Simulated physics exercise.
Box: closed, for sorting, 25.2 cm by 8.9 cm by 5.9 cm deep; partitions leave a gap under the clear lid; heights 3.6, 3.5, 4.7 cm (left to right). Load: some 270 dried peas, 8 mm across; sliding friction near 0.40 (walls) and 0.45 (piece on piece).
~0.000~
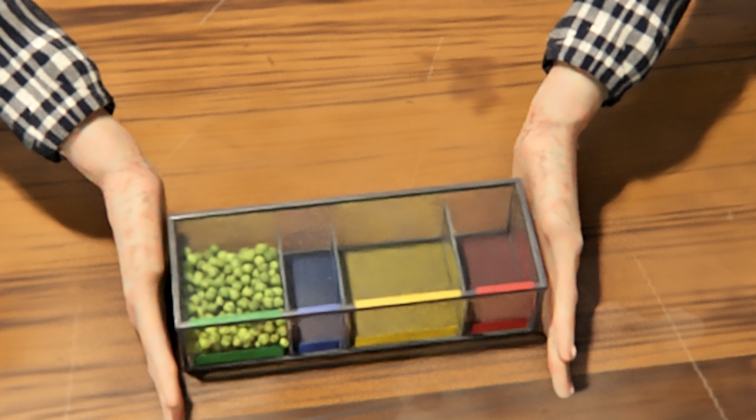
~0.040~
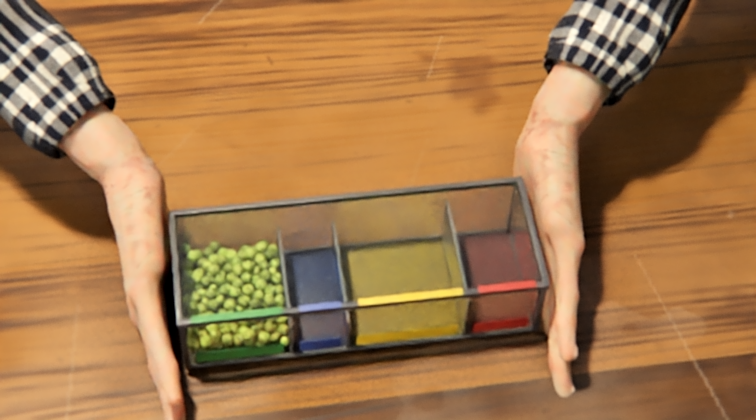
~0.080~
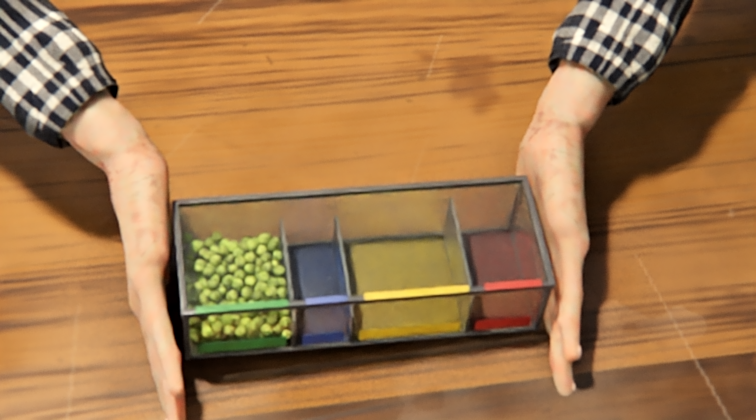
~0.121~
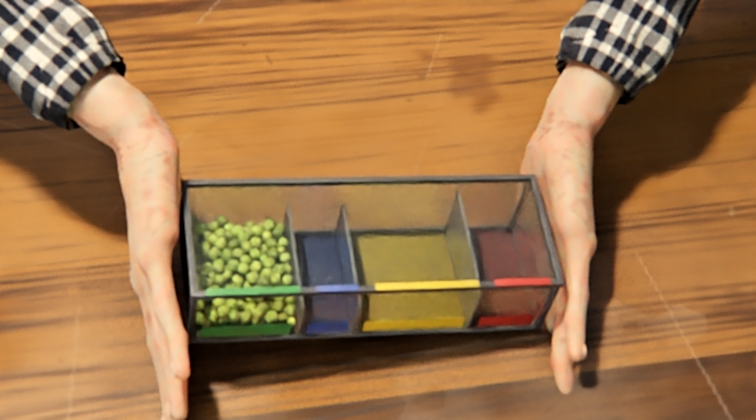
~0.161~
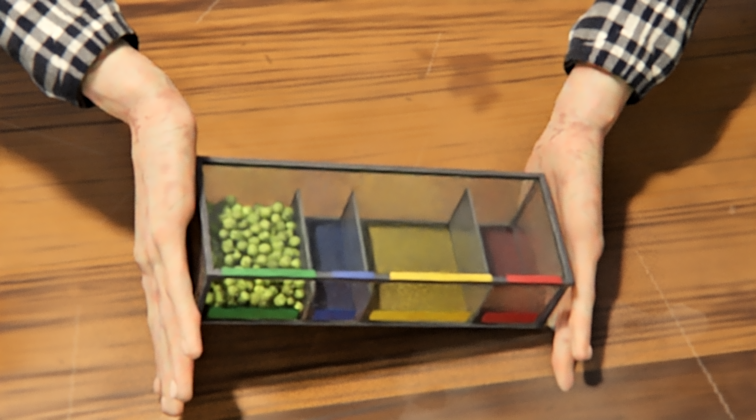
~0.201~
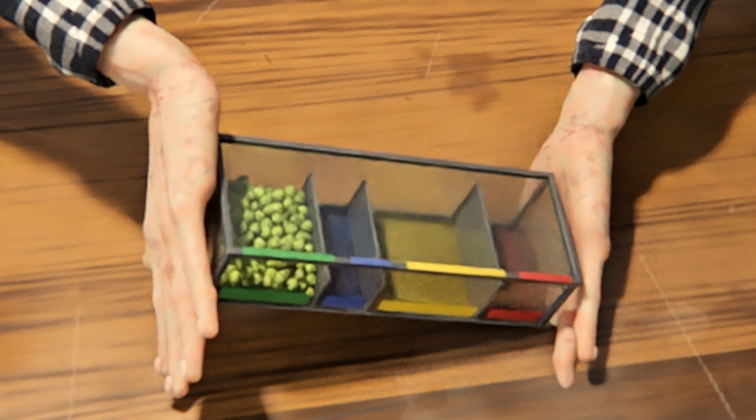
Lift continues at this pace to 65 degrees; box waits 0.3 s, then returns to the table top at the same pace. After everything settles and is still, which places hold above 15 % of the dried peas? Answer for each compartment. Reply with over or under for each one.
Red compartment: Under, blue compartment: Under, green compartment: Over, yellow compartment: Over.
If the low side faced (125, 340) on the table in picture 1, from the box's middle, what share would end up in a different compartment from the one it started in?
The share comes to about 0 in a hundred.
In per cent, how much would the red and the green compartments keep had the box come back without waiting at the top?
In per cent: Red 0; green 55.
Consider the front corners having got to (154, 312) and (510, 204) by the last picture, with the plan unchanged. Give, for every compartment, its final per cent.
Red 0 %; blue 0 %; green 100 %; yellow 0 %.
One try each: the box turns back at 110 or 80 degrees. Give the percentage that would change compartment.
Some 100 and 65 per cent.
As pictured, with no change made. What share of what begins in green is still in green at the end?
Fraction kept: Approx. 60 %.
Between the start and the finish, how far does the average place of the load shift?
It moves around 6.0 centimetres.
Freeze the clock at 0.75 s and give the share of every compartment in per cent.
In per cent: Red 0, blue 10, green 70, yellow 25.
Then, at 0.75 s, tilt 65 degrees; blue 10 %, green 70 %, yellow 25 %.
After 1.12 s, tilt 36 degrees; blue 10 %, green 60 %, yellow 30 %.
After 1.57 s, tilt 0 degrees; blue 10 %, green 60 %, yellow 30 %.
In the end, at 1.9 s, red 0 %, blue 10 %, green 60 %, yellow 30 %.
